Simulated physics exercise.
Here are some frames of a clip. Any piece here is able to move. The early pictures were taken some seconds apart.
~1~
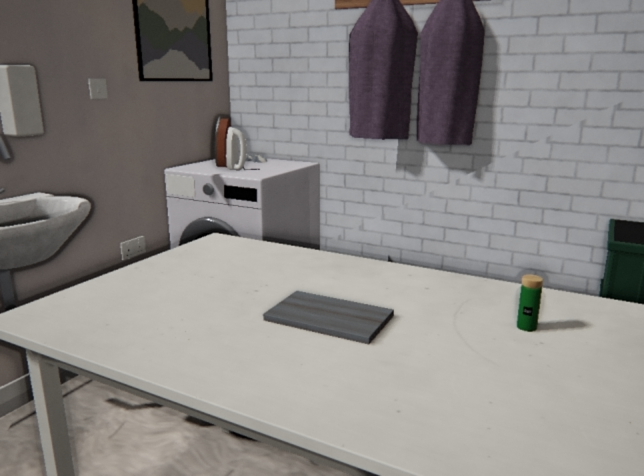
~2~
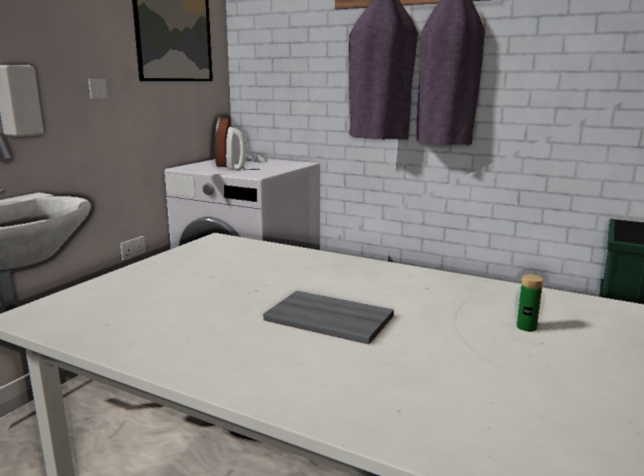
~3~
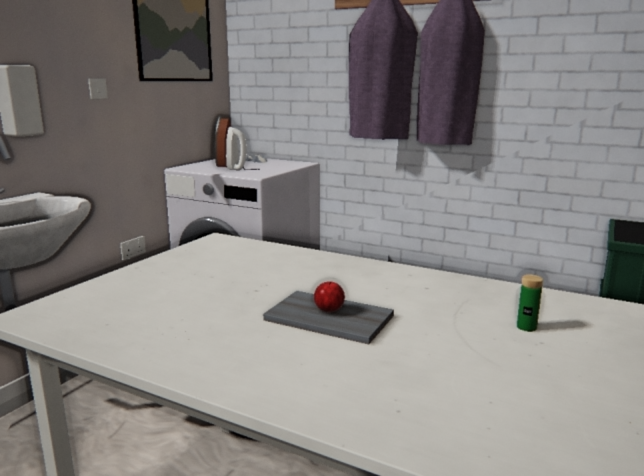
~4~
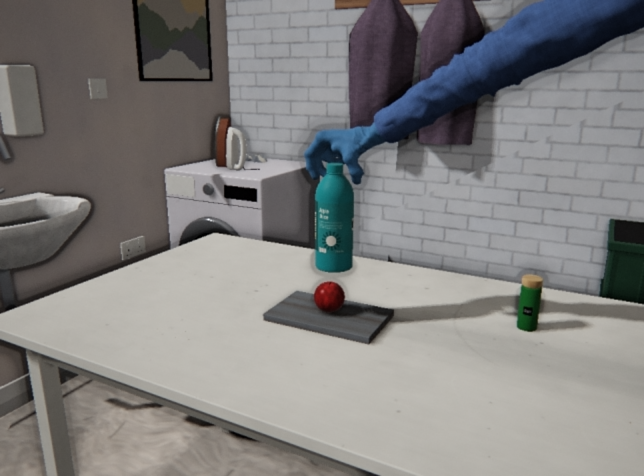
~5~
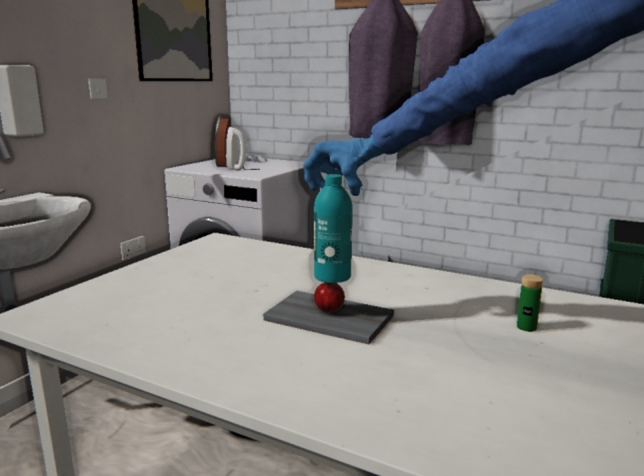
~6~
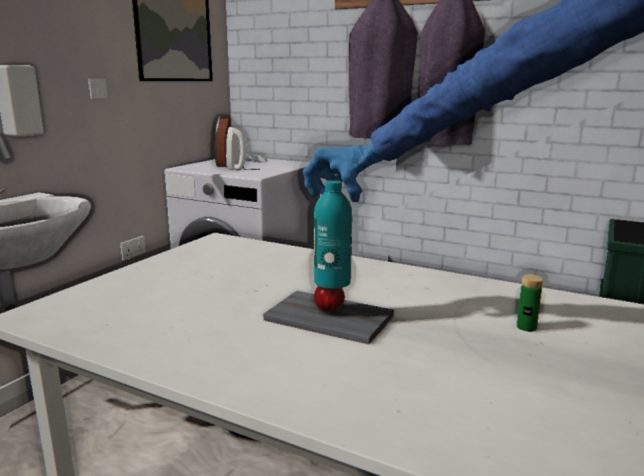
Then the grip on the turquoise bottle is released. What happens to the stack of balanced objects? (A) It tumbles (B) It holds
(A) It tumbles.
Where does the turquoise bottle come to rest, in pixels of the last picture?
The object finishes somewhere near (441, 326).
Then, 0.40 s after the last picture, turquoise bottle tipped 25° from how it was near (348, 240).
Then, 0.60 s after the last picture, turquoise bottle now fallen; red apple rolled a little.
Then, 0.70 s after the last picture, red apple rolled a little.
Then, 0.80 s after the last picture, as before.
At rest, fallen, turquoise bottle; the other 3 in place. Seen from the same camera at the end, turquoise bottle near (441, 326). The pile loses its balance.
